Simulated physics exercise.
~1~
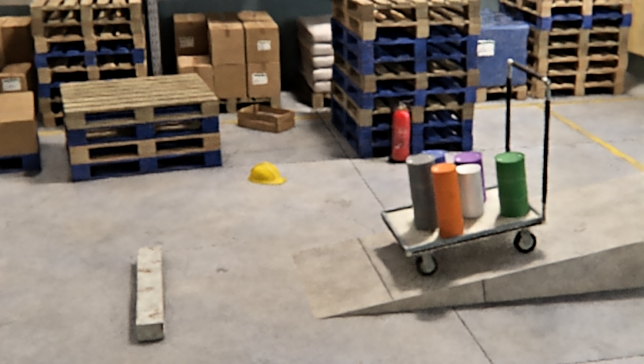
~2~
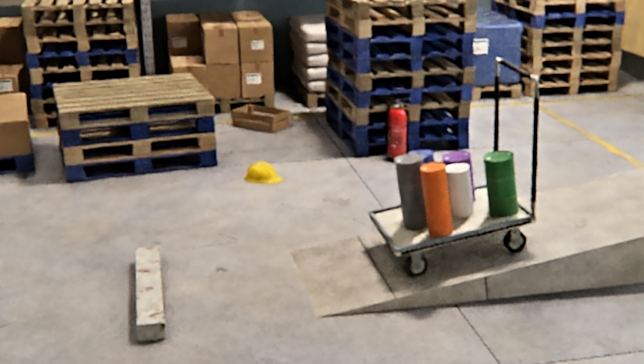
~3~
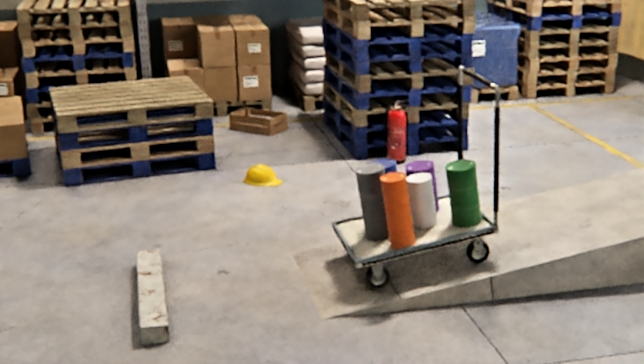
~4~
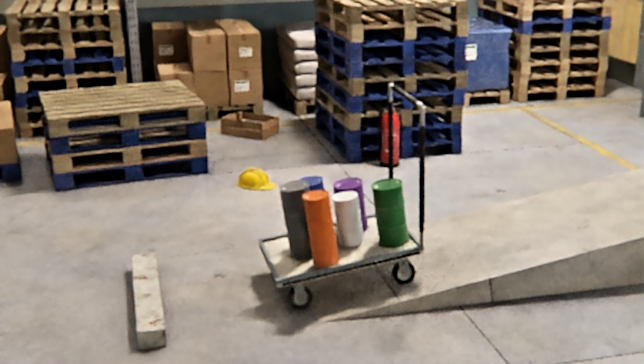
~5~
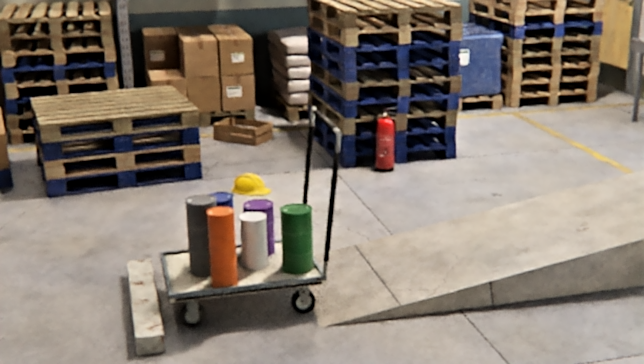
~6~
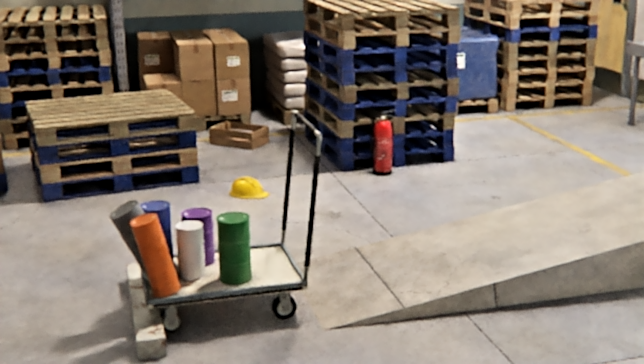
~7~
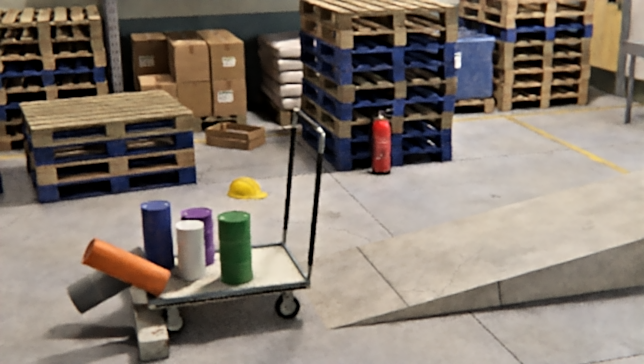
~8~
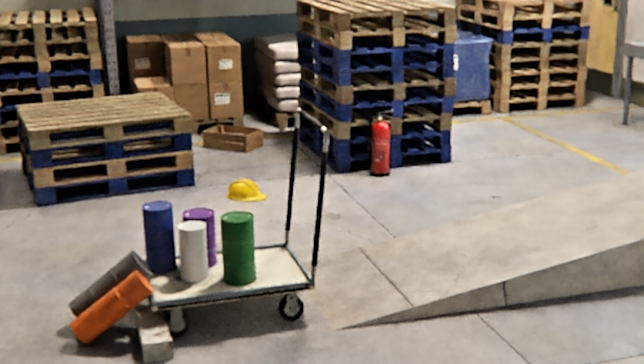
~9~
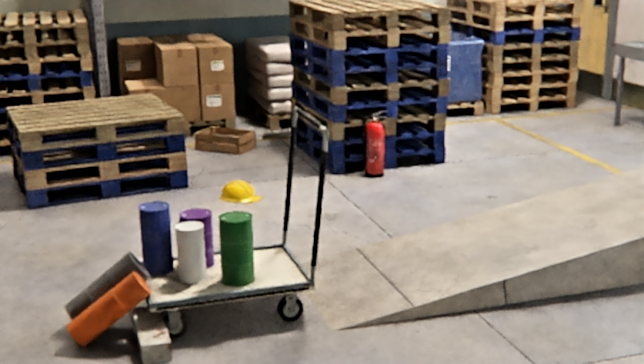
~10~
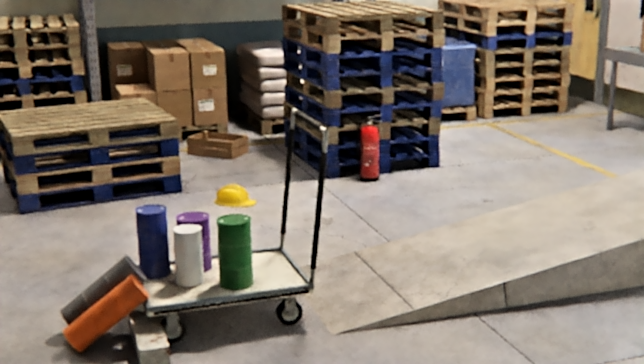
To begin with, a flat trolley carrying six upright canisters rolls leftward down a concrete ramp in a warehouse stacked with pallets and boxes. It leaves the foot of the ramp and crosses a short stretch of flat floor until it meets a low kerb and stops. The grey and orange canisters at the front tilt to the left, then topple over the edge, the grey one leading. Both end up slanted against the kerb, the orange one in front of the grey. The blue, white, purple and green canisters stay standing on the halted trolley.
